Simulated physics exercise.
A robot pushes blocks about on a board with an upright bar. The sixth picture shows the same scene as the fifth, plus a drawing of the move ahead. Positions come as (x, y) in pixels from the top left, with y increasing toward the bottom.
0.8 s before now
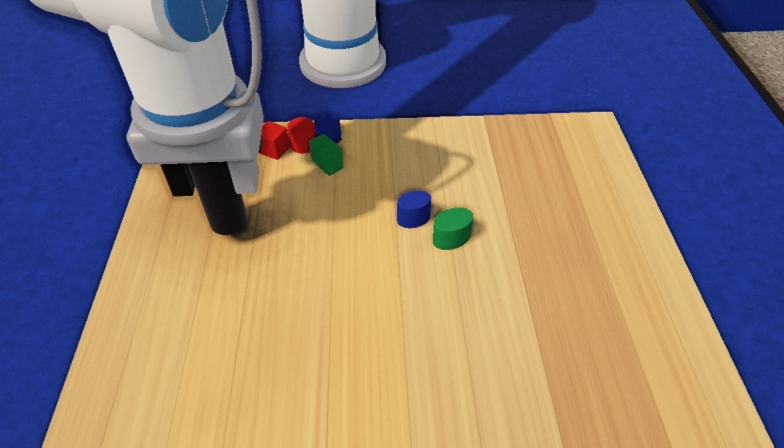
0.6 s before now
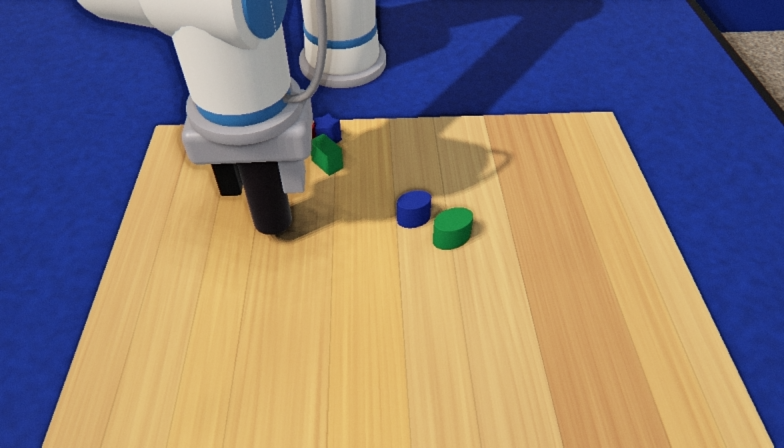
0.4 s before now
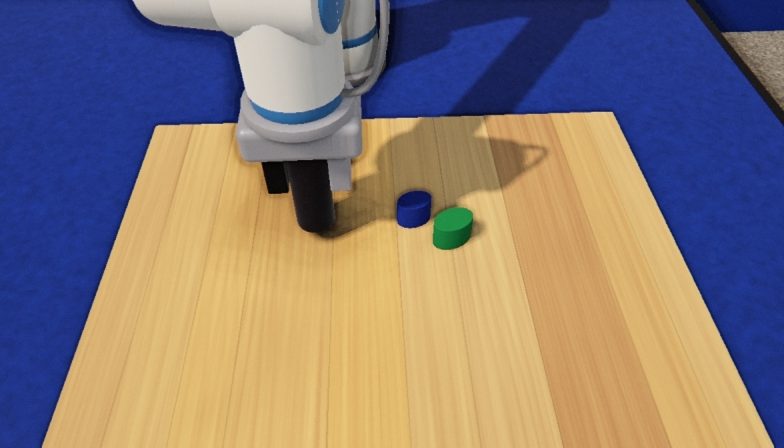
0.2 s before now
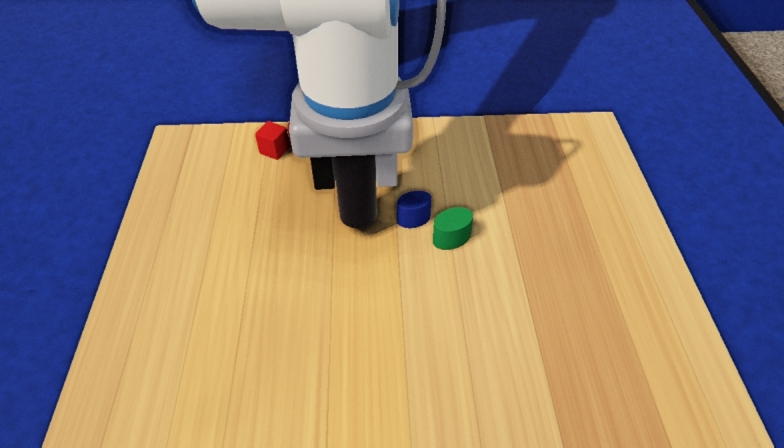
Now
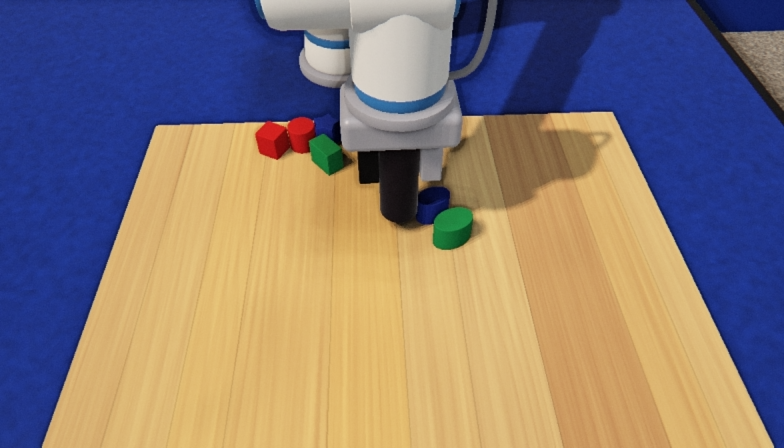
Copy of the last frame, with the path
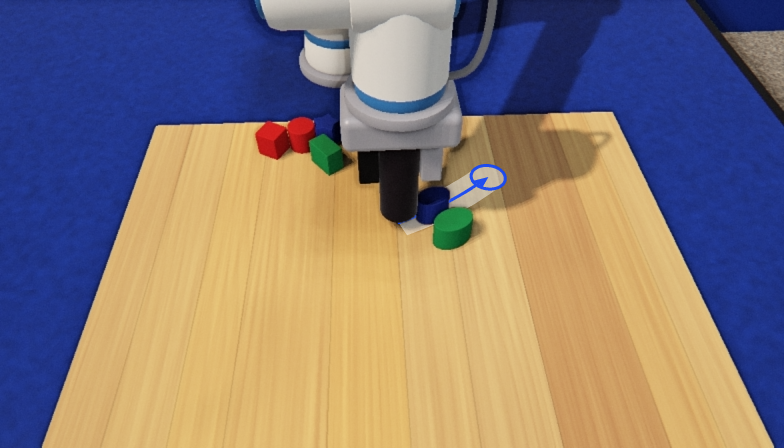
In the video, a robot arm moves a black upright bar rightward across a wooden board, passing in front of small red, green and blue blocks, then pushes a blue elliptical block slightly right, beside a green elliptical one.
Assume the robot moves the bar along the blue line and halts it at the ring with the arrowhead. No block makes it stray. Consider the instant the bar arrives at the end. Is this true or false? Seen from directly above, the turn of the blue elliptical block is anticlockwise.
That claim is false.
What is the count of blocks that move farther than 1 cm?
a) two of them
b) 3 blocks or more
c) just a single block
I'll go with c - just a single block.
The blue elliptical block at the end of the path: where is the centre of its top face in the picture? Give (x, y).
The answer is (512, 177).
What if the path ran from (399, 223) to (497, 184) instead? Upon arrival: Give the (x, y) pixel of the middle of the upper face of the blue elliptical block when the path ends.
Pixel (530, 178).
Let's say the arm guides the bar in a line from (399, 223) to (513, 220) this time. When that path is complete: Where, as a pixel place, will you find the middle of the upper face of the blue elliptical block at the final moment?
At roughly (494, 179).
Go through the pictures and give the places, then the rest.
In the first picture, lower end of the bar (229, 221), tops of blocks, blue elliptical block (414, 199), green elliptical block (454, 218).
In the second picture, bar (273, 221), blocks as before.
In the third picture, bar (316, 219), blocks as before.
In the fourth picture, bar (358, 215), blocks as before.
In the fifth picture, bar (399, 210), blue elliptical block (434, 195), green elliptical block (454, 218).
The drawn path runs from (399, 223) via (432, 209) and (462, 194), ending at (488, 177).
The first path, step by step. One third of the way, bar (434, 196); blue elliptical block (470, 185), turned 15° clockwise.
Two thirds of the way, bar (464, 180); blue elliptical block (500, 180), turned 60° clockwise.
At the end, bar (490, 164); blue elliptical block (512, 177), turned 120° clockwise; green elliptical block not moved.
